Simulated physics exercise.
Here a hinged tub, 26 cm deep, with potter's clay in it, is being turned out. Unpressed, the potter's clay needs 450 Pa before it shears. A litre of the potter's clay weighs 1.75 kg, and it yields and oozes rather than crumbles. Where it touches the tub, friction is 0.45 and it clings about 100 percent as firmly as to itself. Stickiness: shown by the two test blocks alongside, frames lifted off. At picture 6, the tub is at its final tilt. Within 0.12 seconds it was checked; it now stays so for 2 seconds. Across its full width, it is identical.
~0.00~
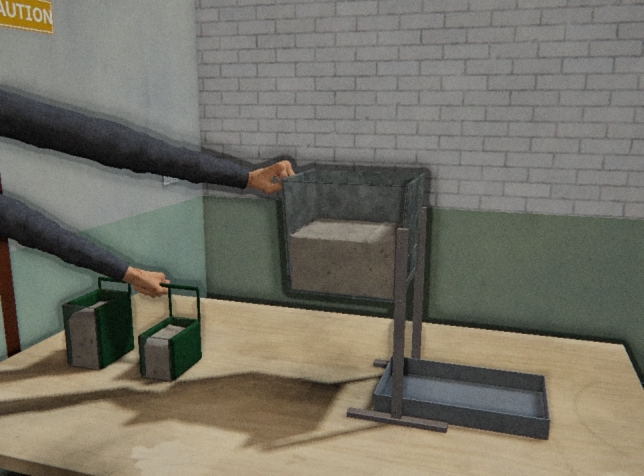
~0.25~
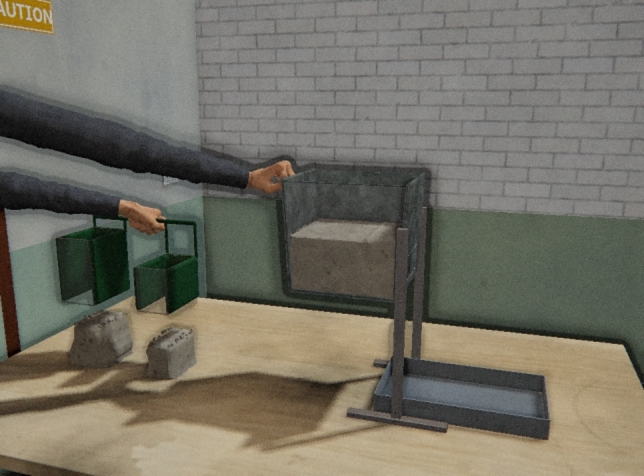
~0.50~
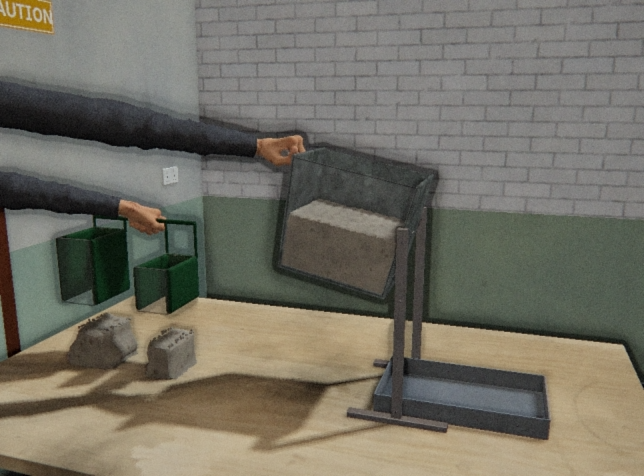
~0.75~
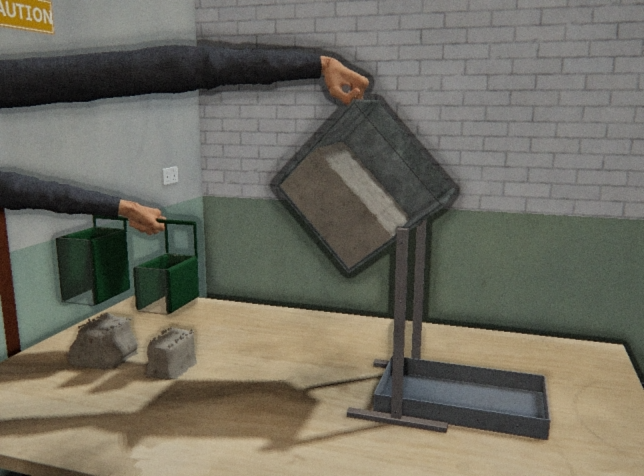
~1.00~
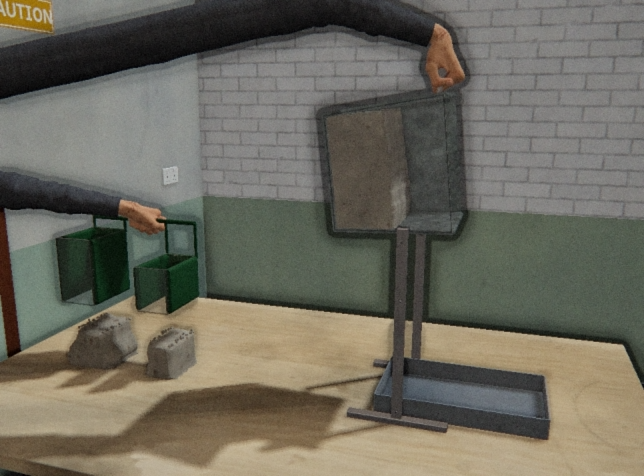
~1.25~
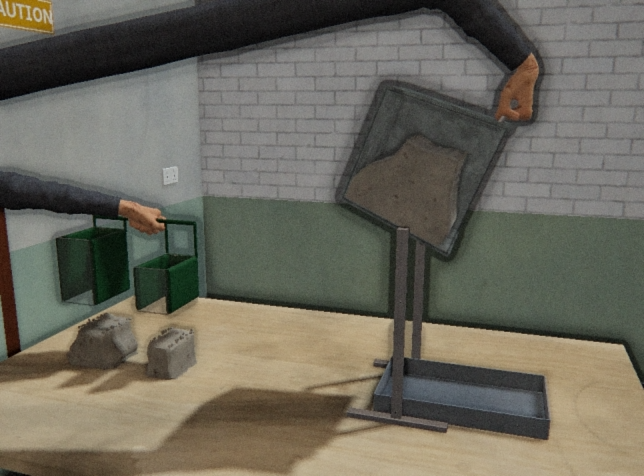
The clip opens with one hand on a grey tub of clay while another lifts two green holders off two grey blocks, the left of which sags. The upper hand then swings the tub rightward, over past its side, and the clay inside leans, then bulges into an uneven mound.
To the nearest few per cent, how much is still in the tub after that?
About 34 %.
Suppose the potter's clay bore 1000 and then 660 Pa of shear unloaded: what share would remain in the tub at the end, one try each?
45 %, then 40 %.
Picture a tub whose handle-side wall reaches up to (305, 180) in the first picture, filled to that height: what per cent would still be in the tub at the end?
Near 40 per cent.
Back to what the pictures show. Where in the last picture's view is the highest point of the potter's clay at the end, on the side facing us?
Looking at the last picture, I'd put it at about (356, 184).
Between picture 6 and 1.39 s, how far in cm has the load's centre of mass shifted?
The shift is near 11 cm.
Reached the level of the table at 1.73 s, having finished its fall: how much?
By then close to 55 % is down.
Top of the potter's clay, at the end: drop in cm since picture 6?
About 9 cm.
After 1.39 s, the tub is at 112 degrees and holds 61 %.
After 1.56 s, the tub is at 112 degrees and holds 37 %.
After 1.73 s, the tub is at 112 degrees and holds 34 %.
After 1.90 s, the tub is at 112 degrees and holds 34 %.
After 3.25 s, at the end, the tub is at 112 degrees and holds 34 %.
